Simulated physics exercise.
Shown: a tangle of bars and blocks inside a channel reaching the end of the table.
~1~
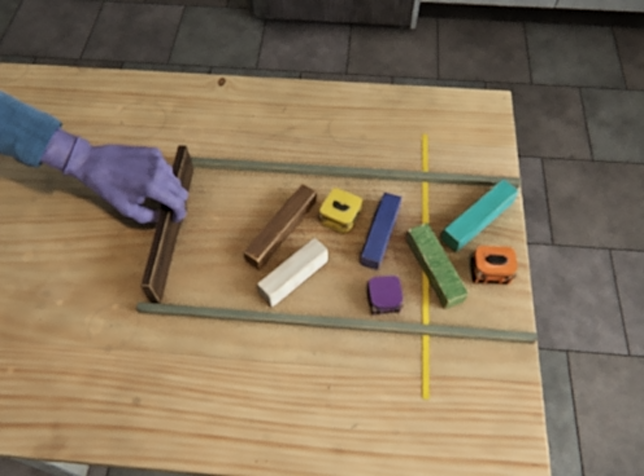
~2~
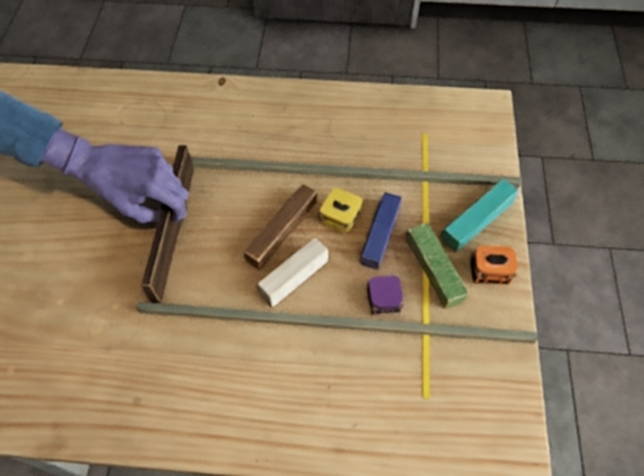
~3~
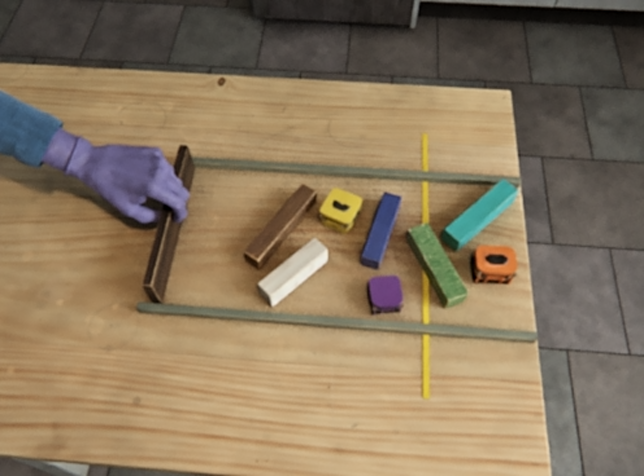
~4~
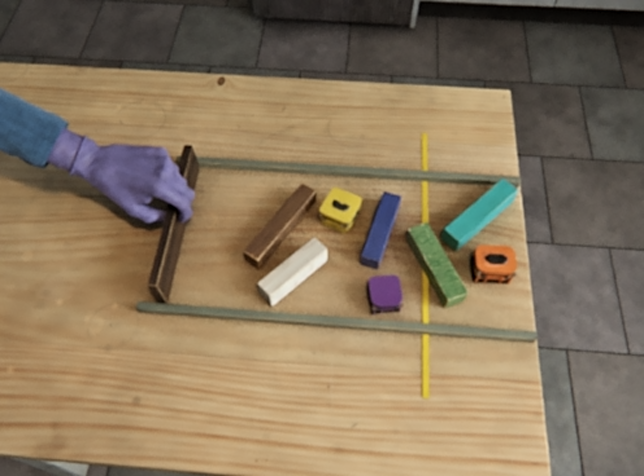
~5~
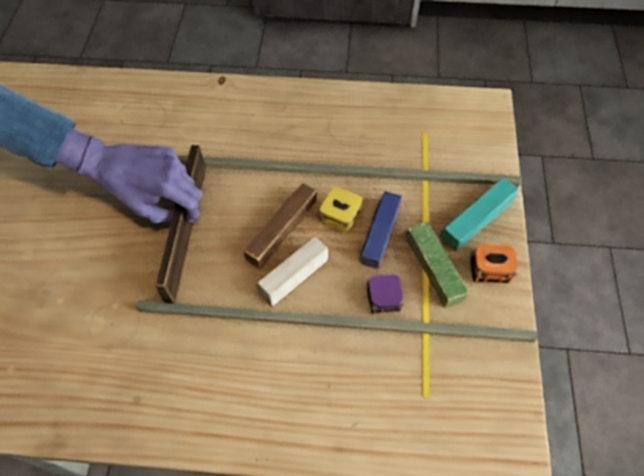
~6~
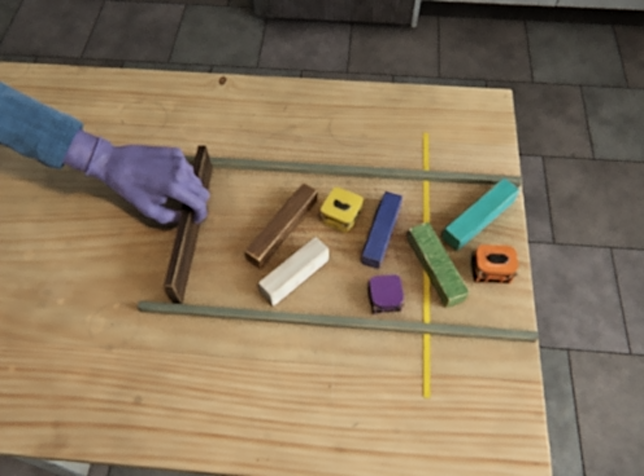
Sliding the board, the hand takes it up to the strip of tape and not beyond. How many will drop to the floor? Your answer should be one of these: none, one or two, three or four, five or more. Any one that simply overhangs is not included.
The count is one or two.
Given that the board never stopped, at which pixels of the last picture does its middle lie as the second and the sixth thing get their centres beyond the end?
At (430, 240) for the second, at (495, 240) for the sixth.
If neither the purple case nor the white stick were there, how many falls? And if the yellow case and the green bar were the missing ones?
You'd count 0 the first time and 0 the second time.
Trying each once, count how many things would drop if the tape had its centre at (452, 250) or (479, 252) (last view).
Taking the two tries in order, the numbers are 2 and 4.
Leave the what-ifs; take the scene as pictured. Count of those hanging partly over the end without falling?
1 is the number.
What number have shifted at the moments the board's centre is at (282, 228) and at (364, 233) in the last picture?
Tally: First 2; then 7.
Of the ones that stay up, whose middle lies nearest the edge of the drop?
That's the turquoise stick.
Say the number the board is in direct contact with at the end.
That makes 1.
Soon after, none off yet; orange case at rest near (495, 264); turquoise stick at rest near (481, 214); green bar at rest near (437, 264).
Then, none off yet; orange case at rest near (495, 264); turquoise stick moving near (484, 214); green bar moved a little near (448, 268).
At rest, the number that fall off is one or two; fallen, orange case.
